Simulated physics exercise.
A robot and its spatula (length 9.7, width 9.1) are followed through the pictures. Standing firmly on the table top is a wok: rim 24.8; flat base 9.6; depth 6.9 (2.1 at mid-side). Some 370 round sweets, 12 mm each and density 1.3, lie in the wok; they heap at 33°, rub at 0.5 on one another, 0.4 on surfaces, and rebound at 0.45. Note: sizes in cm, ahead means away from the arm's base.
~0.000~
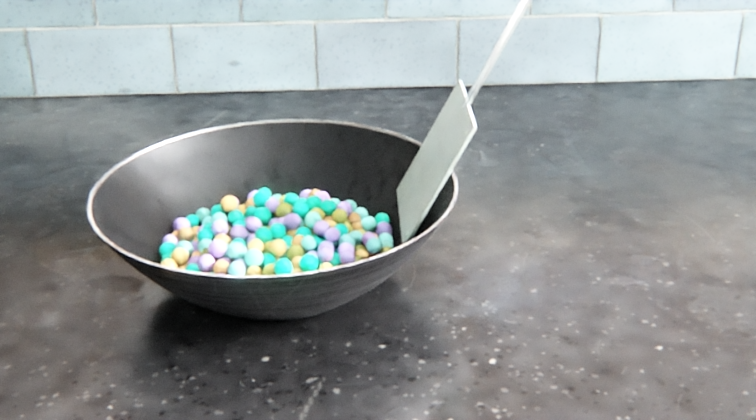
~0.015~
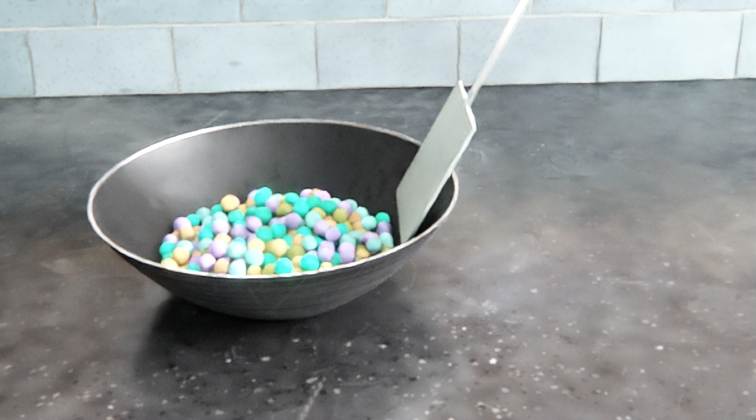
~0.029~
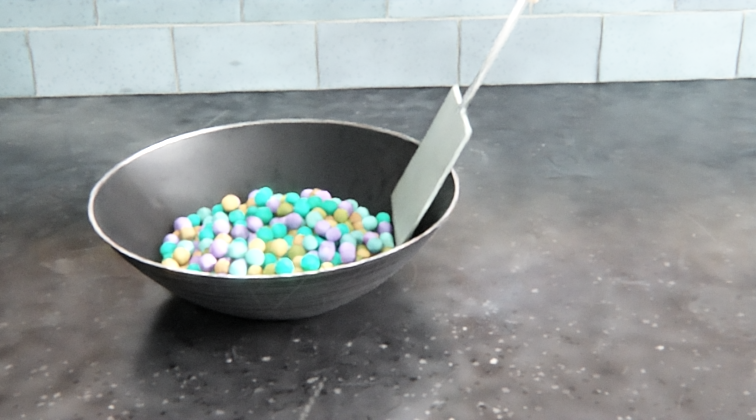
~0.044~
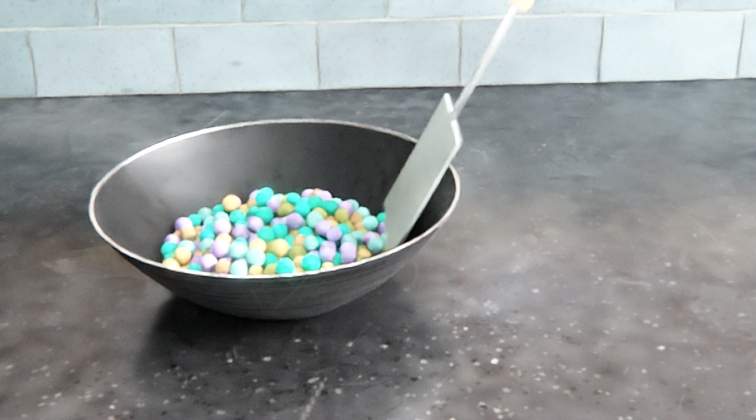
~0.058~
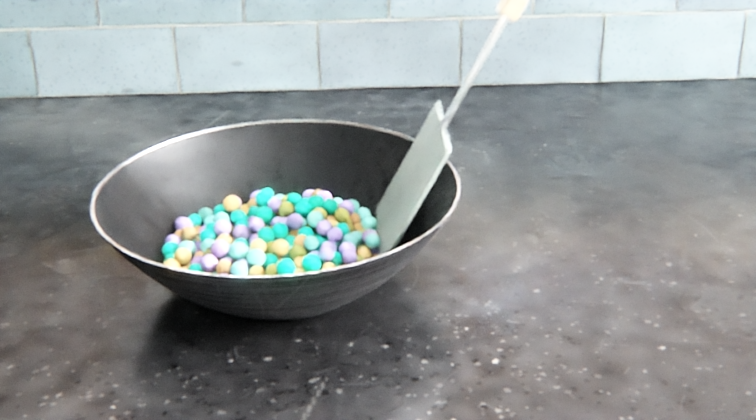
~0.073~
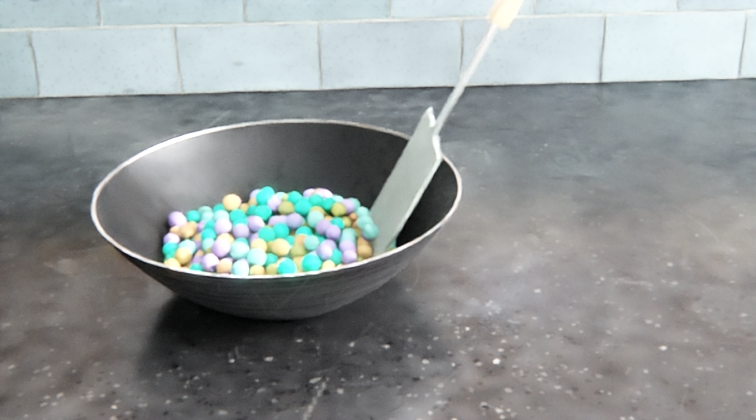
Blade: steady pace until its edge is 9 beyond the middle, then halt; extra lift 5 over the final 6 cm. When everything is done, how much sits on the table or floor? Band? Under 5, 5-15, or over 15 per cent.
Over 15 per cent.
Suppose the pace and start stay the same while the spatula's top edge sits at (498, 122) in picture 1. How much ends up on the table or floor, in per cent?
35 percent or thereabouts.
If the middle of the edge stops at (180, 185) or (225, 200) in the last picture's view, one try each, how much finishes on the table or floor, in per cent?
Estimates, in order: 10 % and 0 %.
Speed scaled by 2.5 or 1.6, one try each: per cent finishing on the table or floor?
Some 55 and 45 per cent.
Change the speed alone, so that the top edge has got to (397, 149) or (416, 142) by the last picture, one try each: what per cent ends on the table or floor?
About 50 and 45 percent.
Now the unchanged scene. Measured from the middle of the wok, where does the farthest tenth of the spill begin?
It comes out at close to 35 centimetres.
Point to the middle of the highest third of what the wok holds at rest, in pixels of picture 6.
Approximately at pixel (194, 235).
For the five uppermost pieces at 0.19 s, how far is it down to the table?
They are near 5 cm up.
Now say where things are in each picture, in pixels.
In the first picture, the spatula top edge at (468, 102), sloping 62°; upper third of the load around (280, 236), from x 170 to 385, top at y 195; 368 in the wok.
In the second picture, the spatula top edge at (467, 103), sloping 62°; upper third of the load around (280, 236), from x 170 to 390, top at y 195.
In the third picture, the spatula top edge at (462, 108), sloping 62°; upper third of the load around (281, 236), from x 170 to 390, top at y 195.
In the fourth picture, the spatula top edge at (453, 117), sloping 62°; upper third of the load around (282, 236), from x 170 to 390, top at y 195.
In the fifth picture, the spatula top edge at (443, 125), sloping 62°; upper third of the load around (282, 237), from x 170 to 390, top at y 195.
In the sixth picture, the spatula top edge at (434, 132), sloping 62°; upper third of the load around (280, 234), from x 170 to 390, top at y 195; 368 in the wok.
After 0.19 s, sloping 62°, highest piece 6 above the table; 368 in the wok.
After 0.32 s, sloping 62°, highest piece 10 above the table; 365 in the wok, 3 on the blade or in flight.
After 0.58 s, sloping 62°, highest piece 7 above the table; 226 in the wok, 129 on the table or floor, 13 on the blade or in flight.
After 1.63 s, sloping 62°, highest piece 5 above the table; 226 in the wok, 142 on the table or floor.
In the end, 226 in the wok, 142 on the table or floor. That is 39 % on the table or floor.
